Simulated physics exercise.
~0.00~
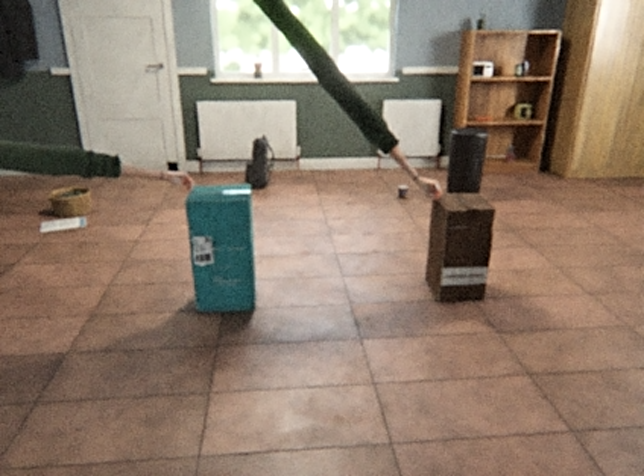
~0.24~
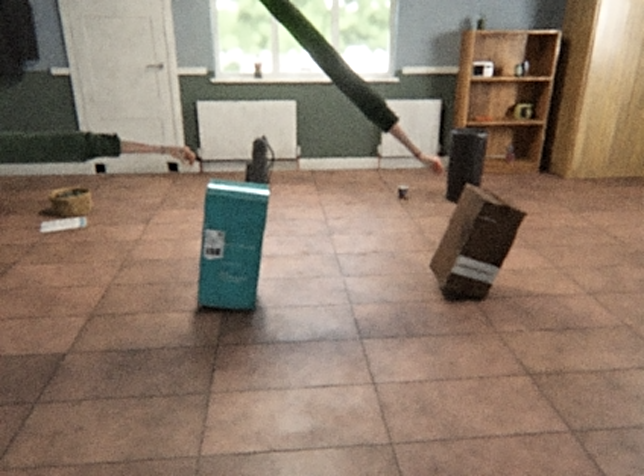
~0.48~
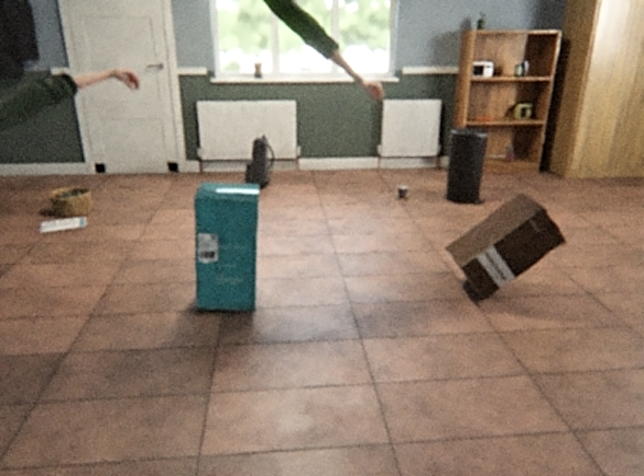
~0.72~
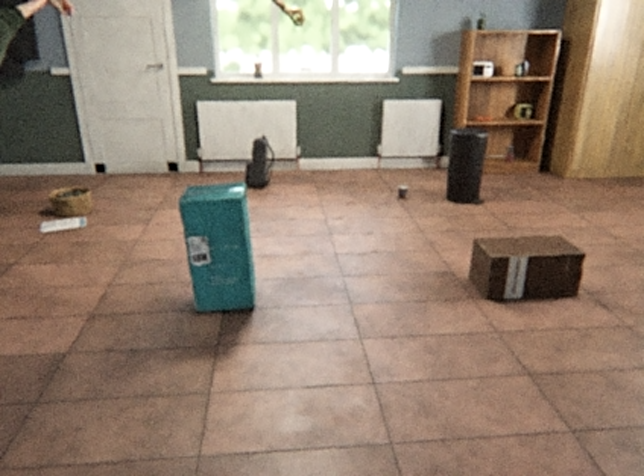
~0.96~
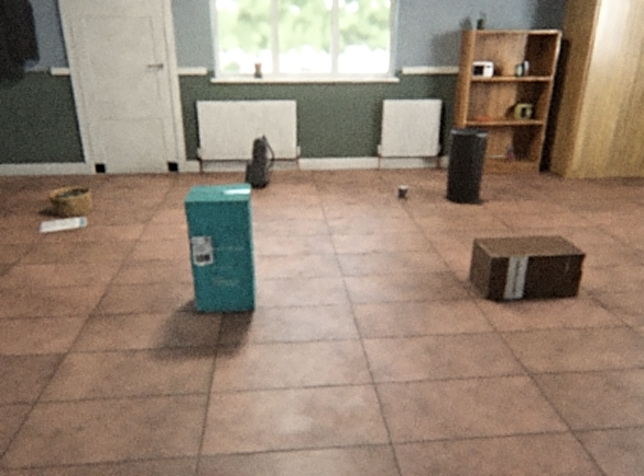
The brown box, pushed by a hand, topples right while the pushed turquoise box rocks upright.
